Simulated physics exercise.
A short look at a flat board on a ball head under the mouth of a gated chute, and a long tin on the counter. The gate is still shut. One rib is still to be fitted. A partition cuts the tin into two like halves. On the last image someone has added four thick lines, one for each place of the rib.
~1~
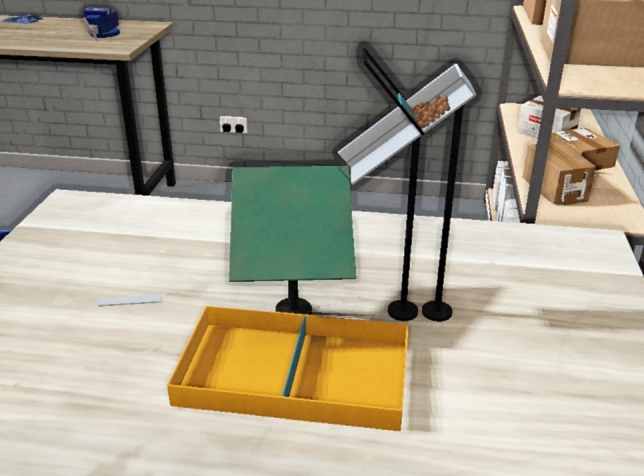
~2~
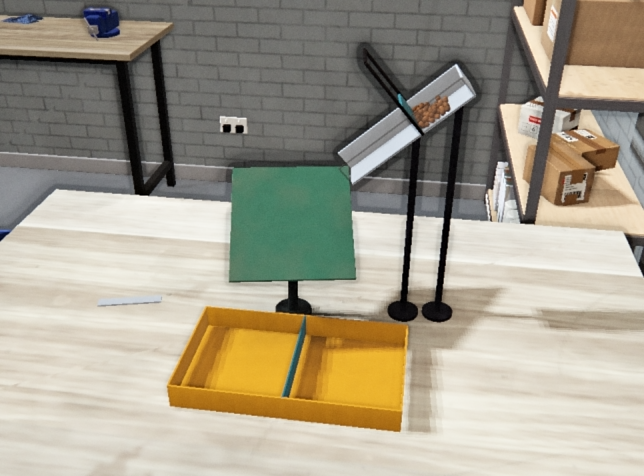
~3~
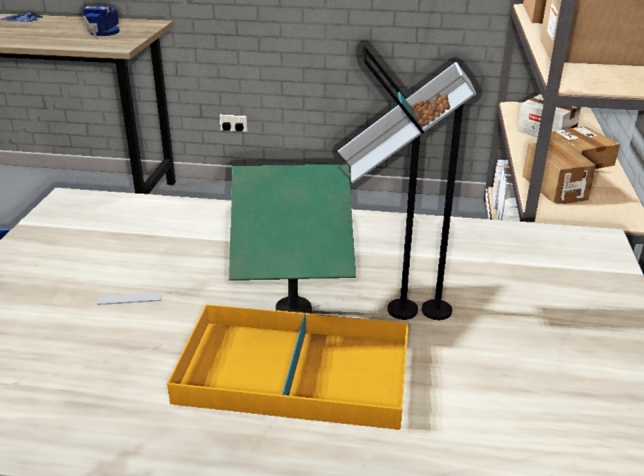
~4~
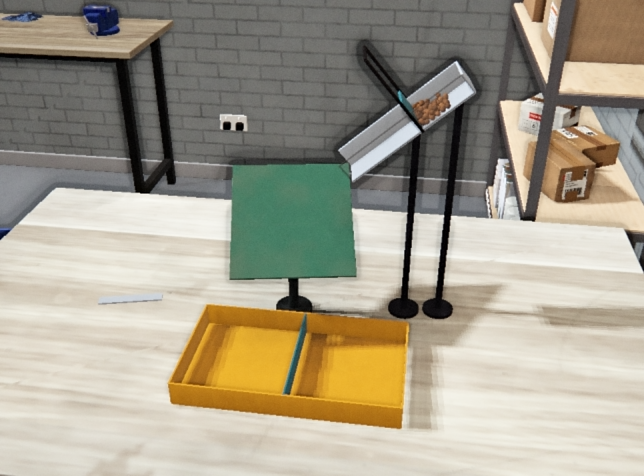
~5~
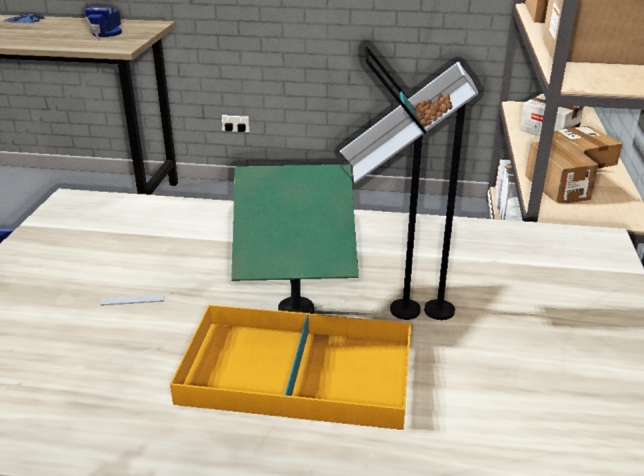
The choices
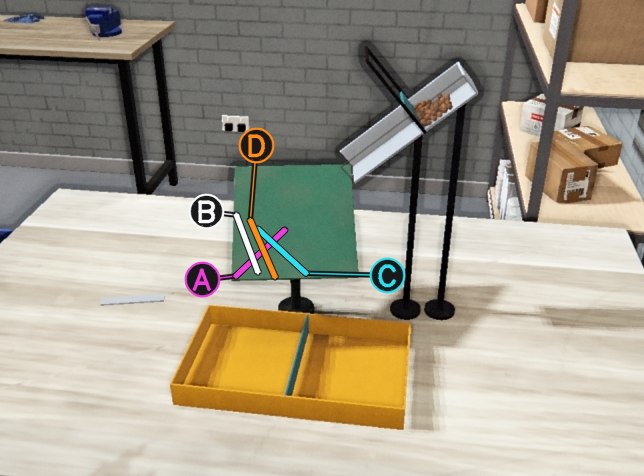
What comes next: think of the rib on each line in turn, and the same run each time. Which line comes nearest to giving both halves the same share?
The answer is line D.
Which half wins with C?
Right.
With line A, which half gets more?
The left half.
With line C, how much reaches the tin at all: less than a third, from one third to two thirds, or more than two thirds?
More than two thirds.
On the marked copy, line A from (284, 230) to (235, 276); line B from (236, 215) to (257, 271); line C from (257, 229) to (305, 273); line D from (250, 220) to (275, 276).
For line A, of what is caught, most in the left half, about a quarter in the right.
For line B, of what is caught, most in the left half, about a quarter in the right.
For line C, of what is caught, a small part in the left half, nearly all in the right.
For line D, of what is caught, about two thirds in the left half, about a third in the right.
